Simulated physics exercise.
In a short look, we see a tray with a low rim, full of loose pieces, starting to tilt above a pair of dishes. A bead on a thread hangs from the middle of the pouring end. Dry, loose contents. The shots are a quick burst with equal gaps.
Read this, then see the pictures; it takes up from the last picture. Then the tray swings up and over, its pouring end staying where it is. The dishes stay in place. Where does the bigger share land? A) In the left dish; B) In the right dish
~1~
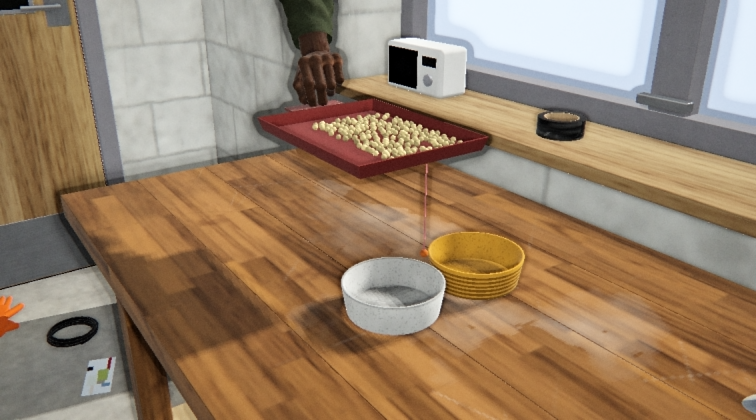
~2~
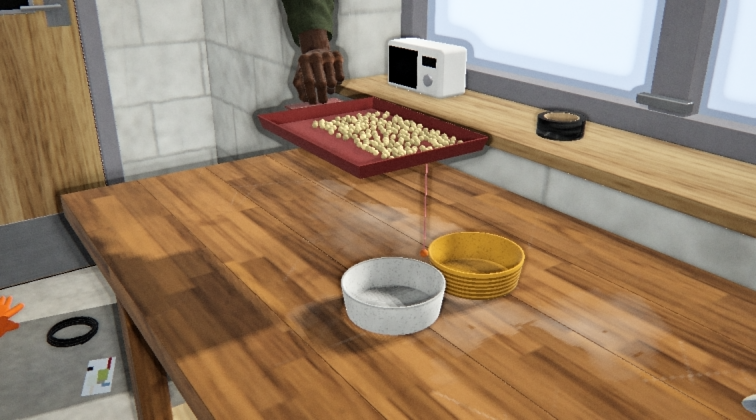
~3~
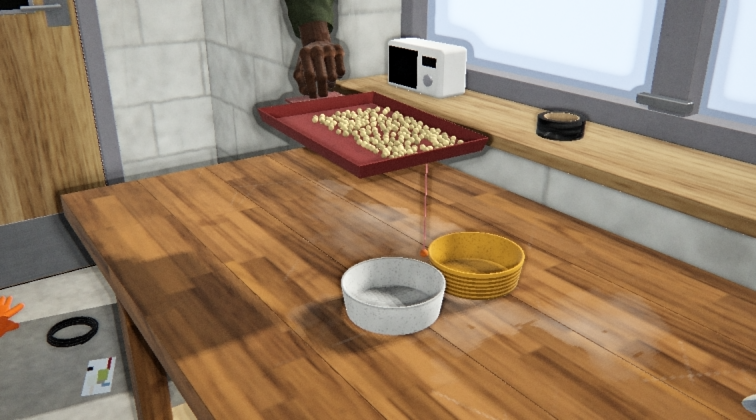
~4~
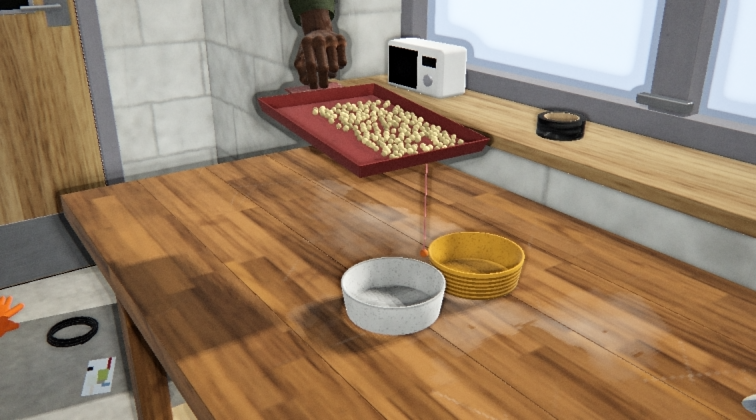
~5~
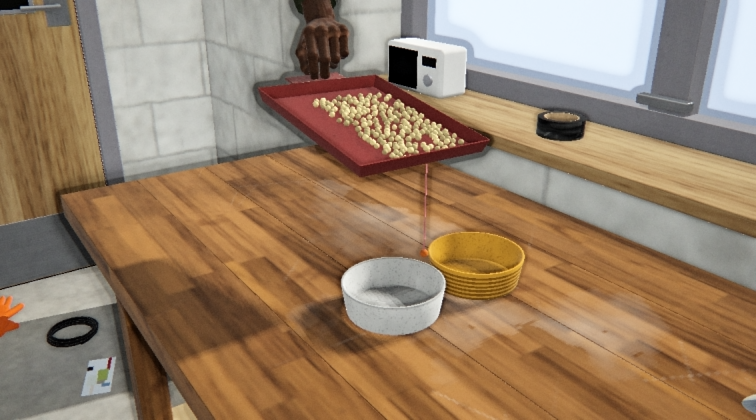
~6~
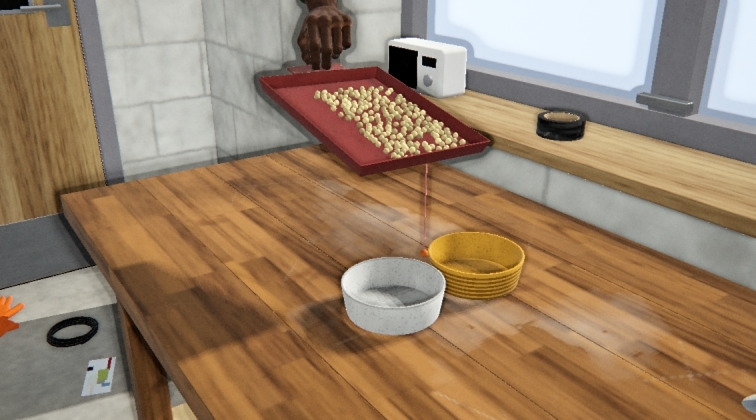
In the right dish.
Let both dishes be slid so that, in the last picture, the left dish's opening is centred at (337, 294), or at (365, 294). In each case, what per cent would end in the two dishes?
The first yields 40 per cent and the second 70 per cent.
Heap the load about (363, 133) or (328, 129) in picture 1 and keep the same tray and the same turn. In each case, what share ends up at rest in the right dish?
Try 1: 60 %; try 2: 40 %.
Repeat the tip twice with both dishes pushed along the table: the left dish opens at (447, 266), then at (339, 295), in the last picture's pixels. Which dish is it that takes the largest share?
Try 1: The left-side dish; try 2: The right-side dish.
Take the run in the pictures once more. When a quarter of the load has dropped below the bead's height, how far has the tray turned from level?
The angle is around 85°.
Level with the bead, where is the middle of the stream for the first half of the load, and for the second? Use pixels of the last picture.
Close to (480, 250), then close to (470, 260).
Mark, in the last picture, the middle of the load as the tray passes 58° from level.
Somewhere about (443, 138).
Shortly afterwards, tray tipped steeply; all but a few on the tray; only a few in the left dish; only a few in the right dish; only a few outside both; only a few in the air.
Next, tray tipped right over; a little on the tray; a little in the left dish; near half in the right dish; a little outside both; near a quarter in the air.
Some moments later, tray tipped past a quarter turn; near a quarter in the left dish; near two thirds in the right dish; near a quarter outside both.
In the end, tray tipped past a quarter turn; near a quarter in the left dish; near two thirds in the right dish; near a quarter outside both.
